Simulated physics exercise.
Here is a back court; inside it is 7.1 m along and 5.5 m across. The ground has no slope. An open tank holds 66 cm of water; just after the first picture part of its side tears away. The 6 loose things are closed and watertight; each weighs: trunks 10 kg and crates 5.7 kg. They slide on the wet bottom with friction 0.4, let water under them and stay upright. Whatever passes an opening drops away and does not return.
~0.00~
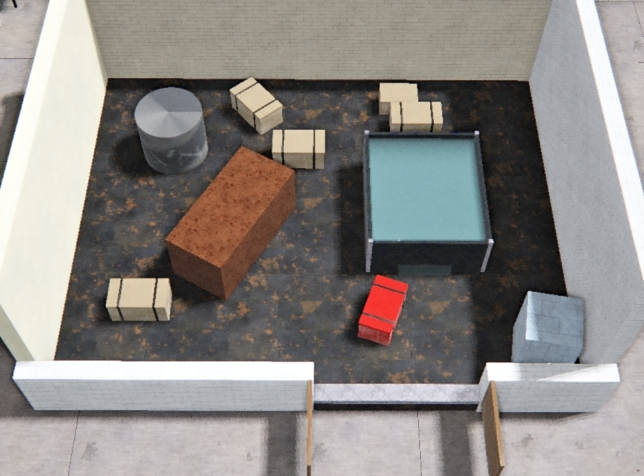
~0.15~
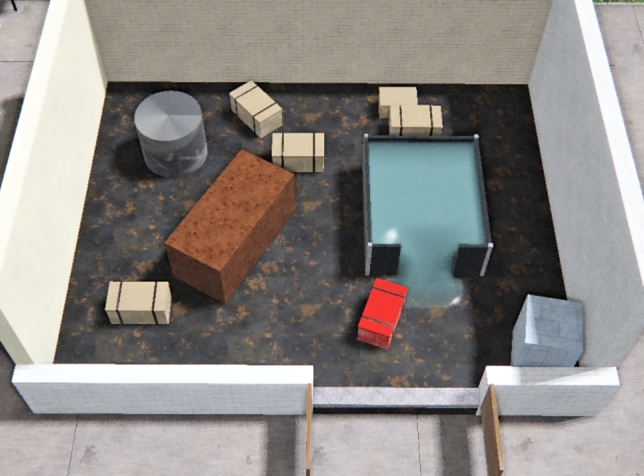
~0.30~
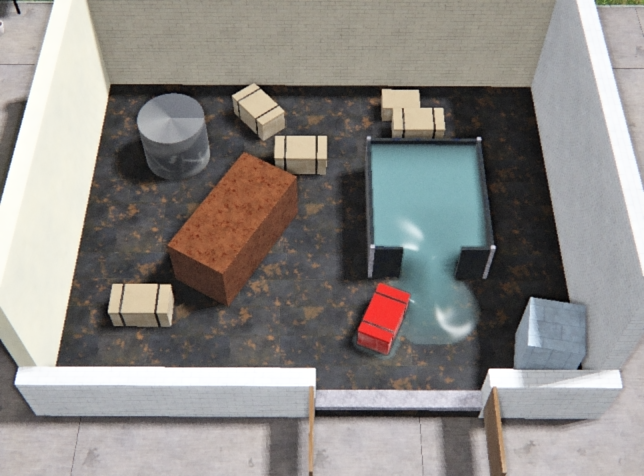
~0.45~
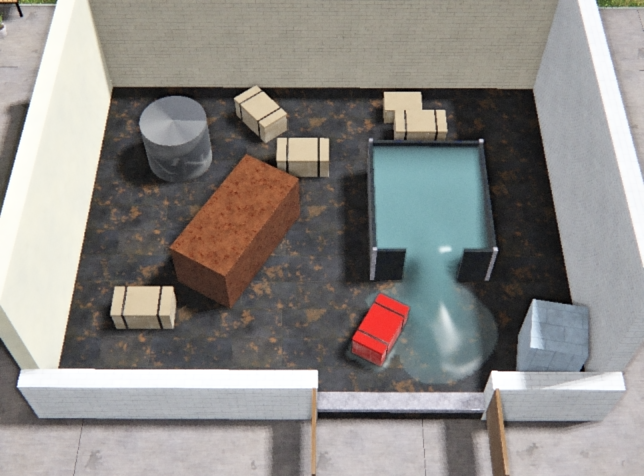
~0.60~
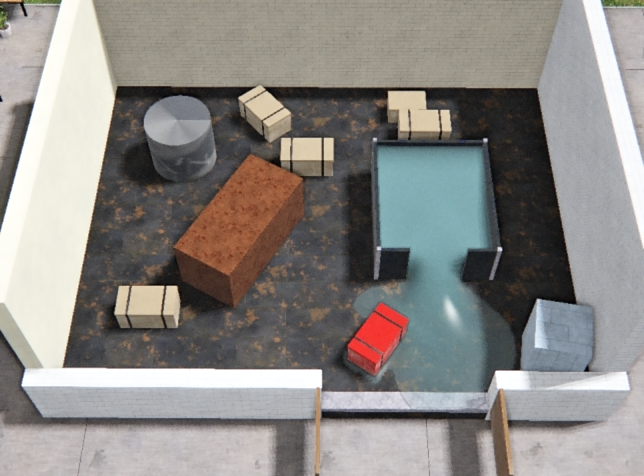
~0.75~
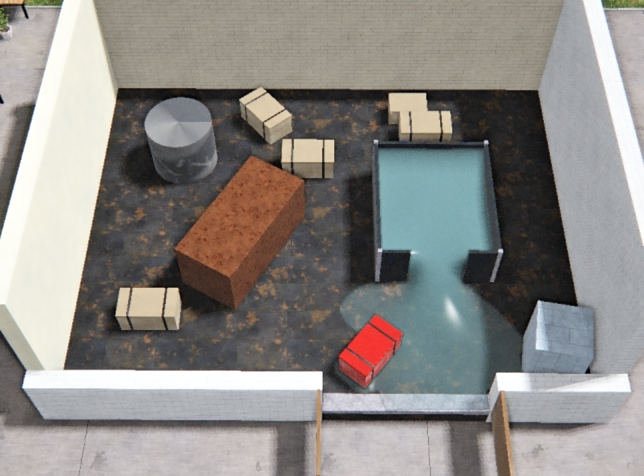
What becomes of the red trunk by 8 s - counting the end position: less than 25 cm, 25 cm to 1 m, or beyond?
Red trunk gets carried off.
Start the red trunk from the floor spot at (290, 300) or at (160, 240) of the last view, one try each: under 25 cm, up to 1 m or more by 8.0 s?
In that order: It barely shifts; it stays put.
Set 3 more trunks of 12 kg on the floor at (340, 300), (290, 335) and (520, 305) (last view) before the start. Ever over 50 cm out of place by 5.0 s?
In that order: Short of it, under, past it.
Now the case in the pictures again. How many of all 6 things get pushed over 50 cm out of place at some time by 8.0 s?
1 of them.
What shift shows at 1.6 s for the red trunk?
Roughly 120 cm by then.
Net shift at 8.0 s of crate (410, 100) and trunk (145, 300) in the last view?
In turn: 0 cm, 0 cm.
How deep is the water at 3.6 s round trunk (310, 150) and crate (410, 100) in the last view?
Roughly 0 and 0 cm.
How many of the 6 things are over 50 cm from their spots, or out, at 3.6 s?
By then 1.
After 1.6 s the red trunk is near (355, 388), 1.2 m from its start, afloat; 0 of 6 are out; 1 afloat.
After 3.6 s the red trunk has gone out; 1 of 6 are out; 0 afloat.
After 5.6 s the red trunk has gone out; 1 of 6 are out; 0 afloat.
After 8.0 s the red trunk has gone out; 1 of 6 are out; 0 afloat.
